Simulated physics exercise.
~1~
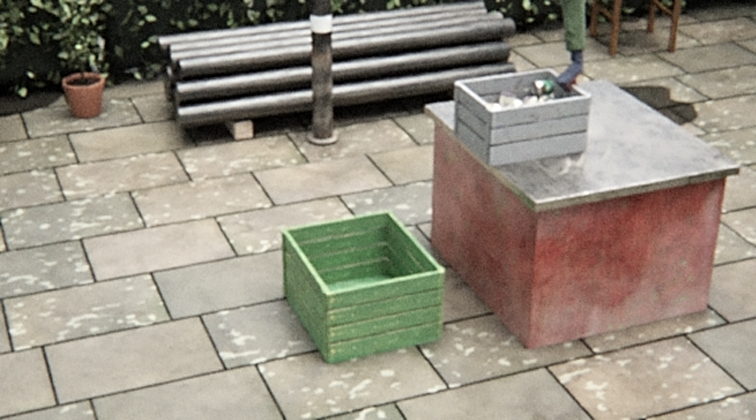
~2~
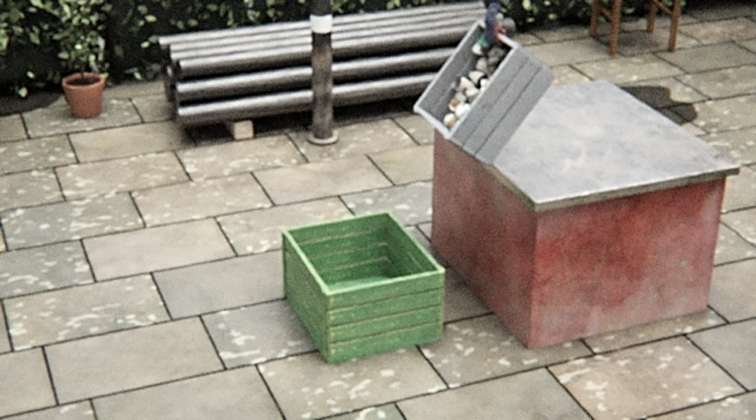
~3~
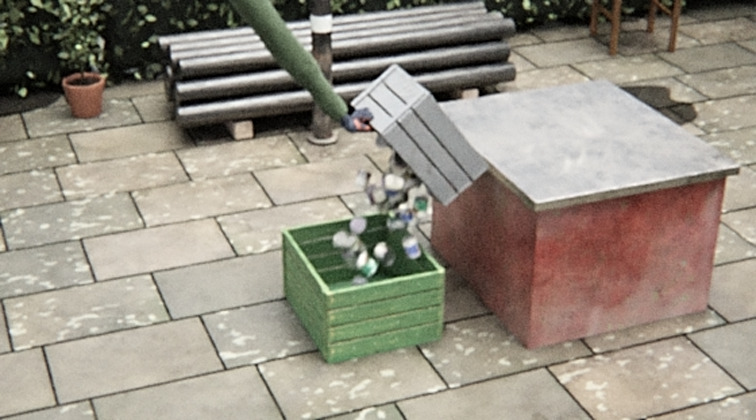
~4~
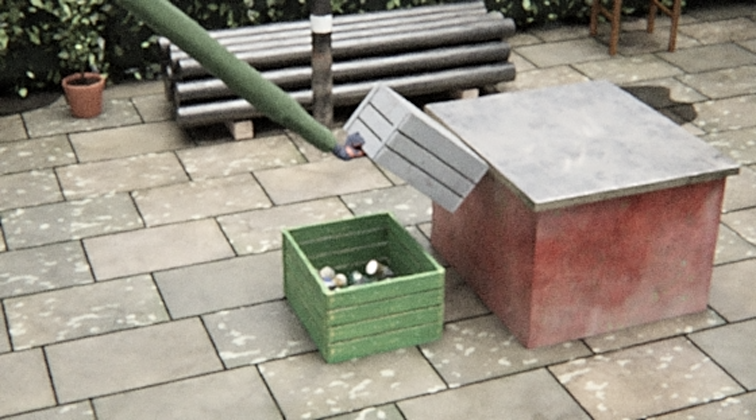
A green-sleeved arm tipped a grey slatted box over the left edge of a red, grey-topped block, pouring small tins into the green bin below, until the box hung steeply tilted and the tins lay in the bin.
